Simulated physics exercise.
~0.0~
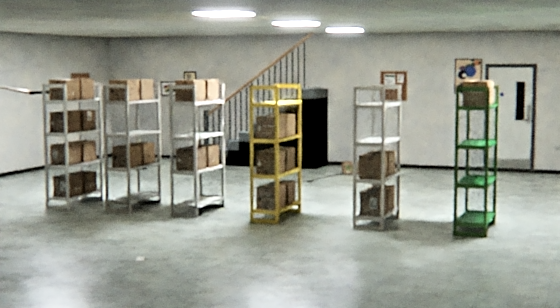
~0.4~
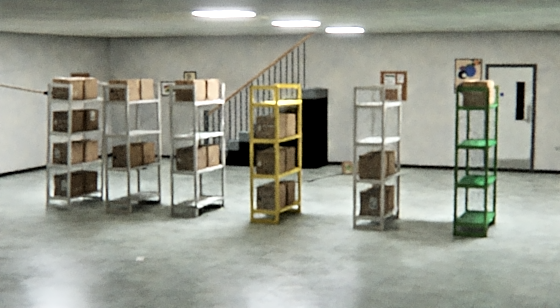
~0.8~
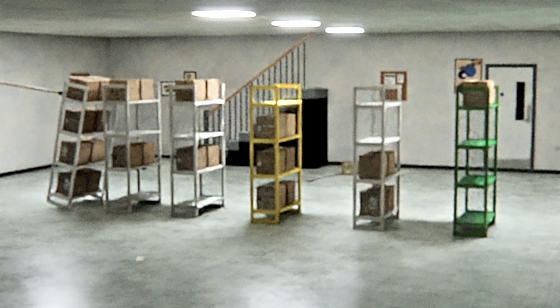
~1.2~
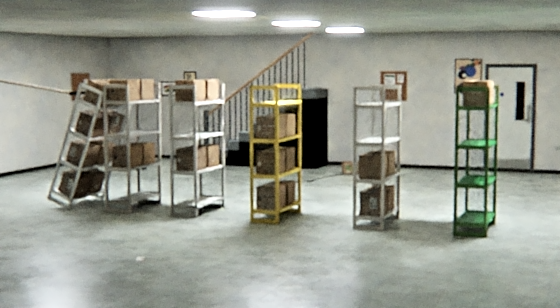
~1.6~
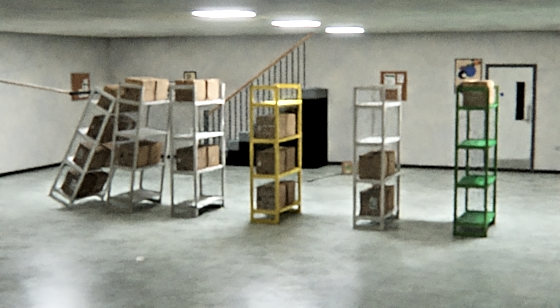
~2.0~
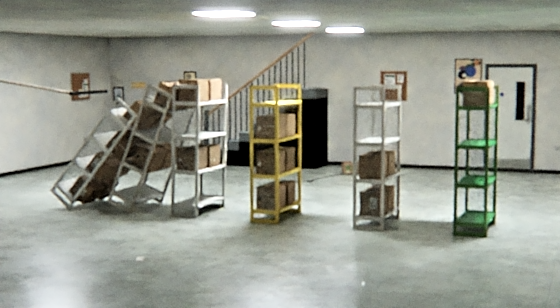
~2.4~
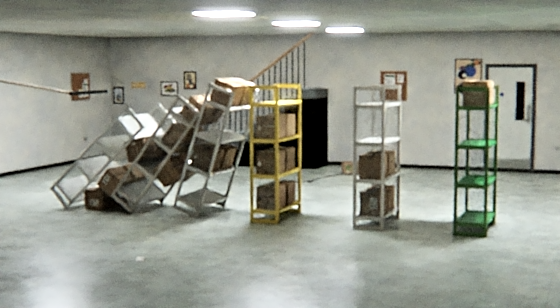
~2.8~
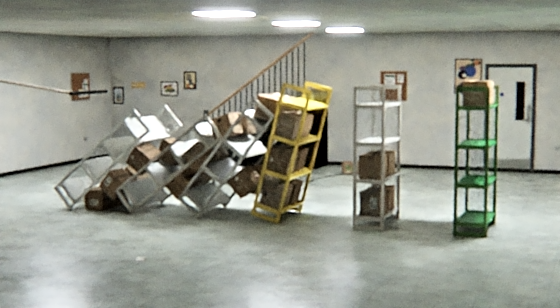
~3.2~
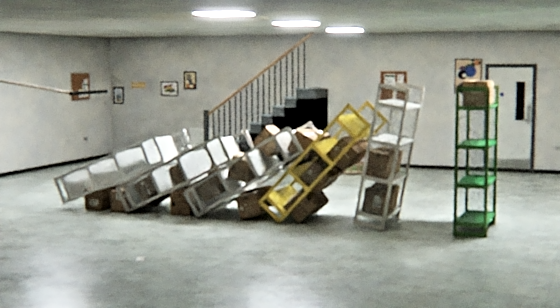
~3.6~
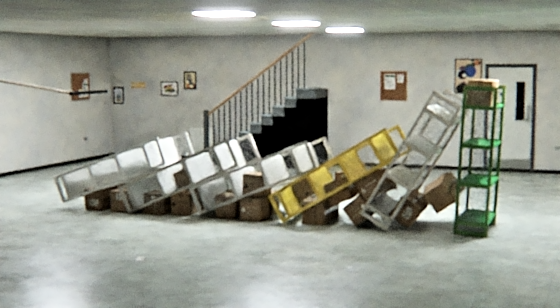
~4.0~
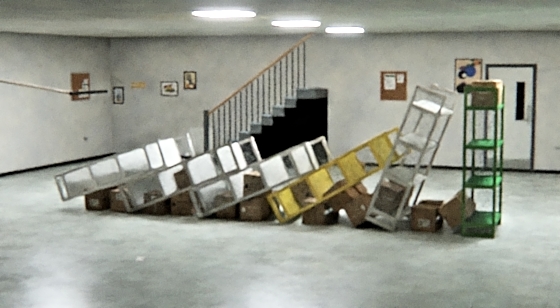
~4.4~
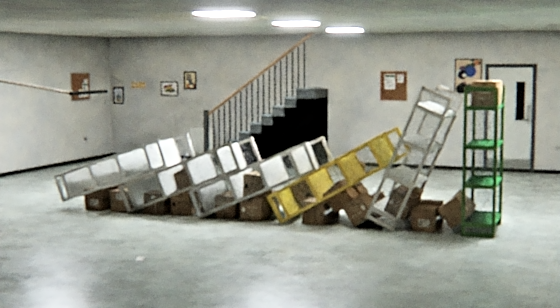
We see a pole push the leftmost of six carton-loaded shelving racks rightward, toppling the white racks and the yellow one in turn and spilling cartons, until the next white rack tilts and comes to rest leaning against the green rack, which stays upright at the right.
